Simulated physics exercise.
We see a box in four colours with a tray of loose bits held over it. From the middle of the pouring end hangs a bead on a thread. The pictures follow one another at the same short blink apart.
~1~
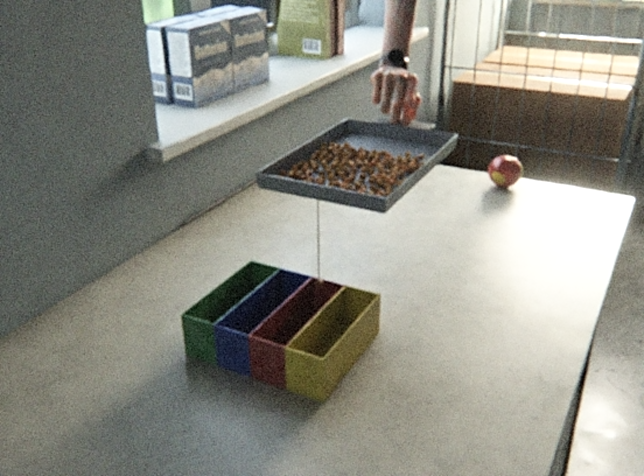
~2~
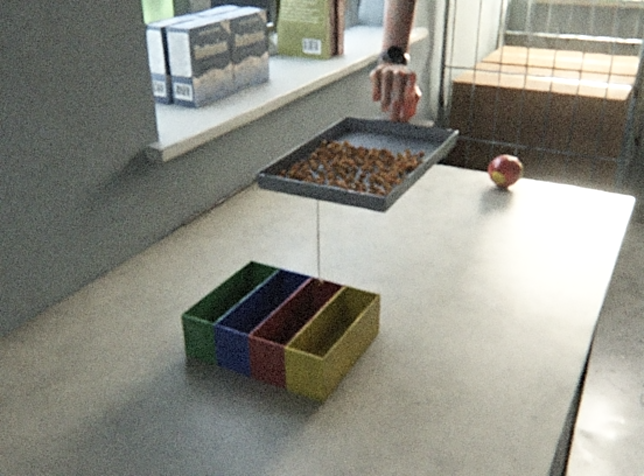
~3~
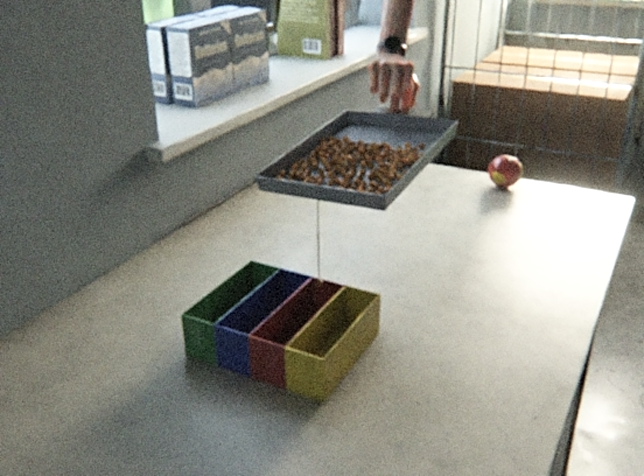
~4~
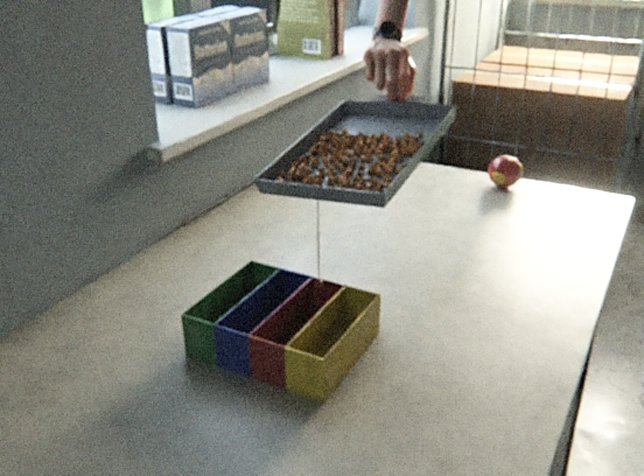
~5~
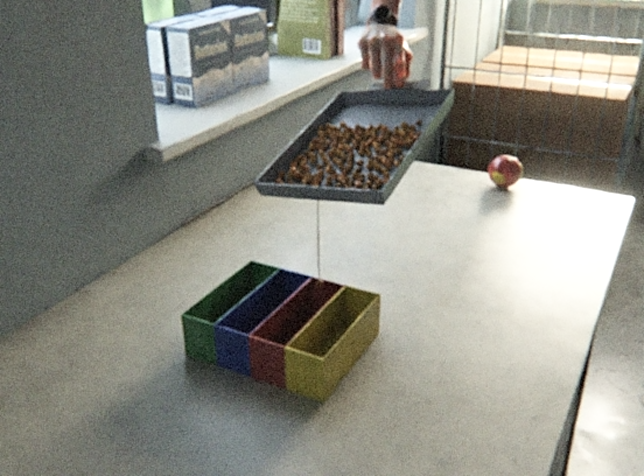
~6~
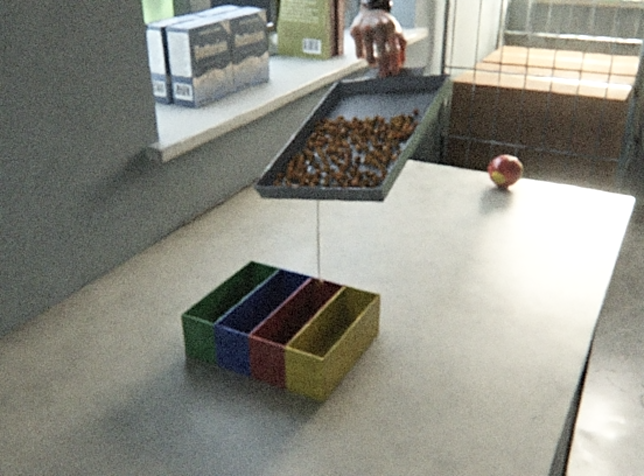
A pale tabletop beside a grey wall and a bright window ledge holding cartons is seen from slightly above, with the camera still. An open box with green, blue, red and yellow cells, left to right, sits below a grey tray of brown roasted bits, a thread hanging from its near edge, and a reddish ball lies behind. A hand at the tray's far end raises it steadily, slanting the tray toward its near left corner.
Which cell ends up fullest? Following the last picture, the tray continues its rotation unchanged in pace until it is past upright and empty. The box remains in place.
The blue cell.
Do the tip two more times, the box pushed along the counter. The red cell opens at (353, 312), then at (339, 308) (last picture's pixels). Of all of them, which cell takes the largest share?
With the first placing it's that green cell, with the second it's green.
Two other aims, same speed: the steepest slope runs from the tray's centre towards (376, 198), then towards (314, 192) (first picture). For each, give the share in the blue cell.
About 0 and 40 per cent.
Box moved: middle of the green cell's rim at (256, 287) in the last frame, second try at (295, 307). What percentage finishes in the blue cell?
Around 30 and around 0 per cent, in that order.
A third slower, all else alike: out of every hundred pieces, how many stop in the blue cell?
It would be close to 50 per cent.
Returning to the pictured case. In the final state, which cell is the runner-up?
Second is green.
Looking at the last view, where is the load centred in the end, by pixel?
About (264, 327).
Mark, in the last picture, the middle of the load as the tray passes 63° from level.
The load's middle is around (300, 159).
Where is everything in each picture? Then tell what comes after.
The first picture shows corners of the pouring end at (259, 172) and (385, 197), level; middle of the load at (353, 166), roasted chickpeas; bead on its thread at (319, 283); green cell at (199, 336); blue cell at (233, 347); red cell at (268, 358); yellow cell at (305, 371).
The second picture shows corners of the pouring end at (258, 173) and (385, 196), level; middle of the load at (353, 165).
The third picture shows corners of the pouring end at (258, 175) and (384, 195), tipped barely, lowest at the left corner; middle of the load at (353, 161).
The fourth picture shows corners of the pouring end at (257, 179) and (382, 192), tipped a little, lowest at the left corner; middle of the load at (352, 156).
The fifth picture shows corners of the pouring end at (256, 182) and (381, 190), tipped clearly, lowest at the left corner; middle of the load at (350, 150).
The sixth picture shows corners of the pouring end at (256, 185) and (378, 188), tipped clearly, lowest at the left corner; middle of the load at (348, 146); green cell at (199, 336); blue cell at (233, 347); red cell at (268, 358); yellow cell at (305, 371).
Soon after the last picture, tray tipped steeply; nearly all on the tray; a stray few falling or outside the box.
A little later, tray tipped past a quarter turn; nearly all on the tray; a small part in the green cell; a stray few falling or outside the box.
Later still, tray tipped past a quarter turn; about half in the blue cell; about a third in the green cell; a small part in the red cell; a small part falling or outside the box.
At rest, tray tipped past a quarter turn; about half in the blue cell; about a third in the green cell; a small part in the red cell; none in the yellow cell; a small part outside the box.
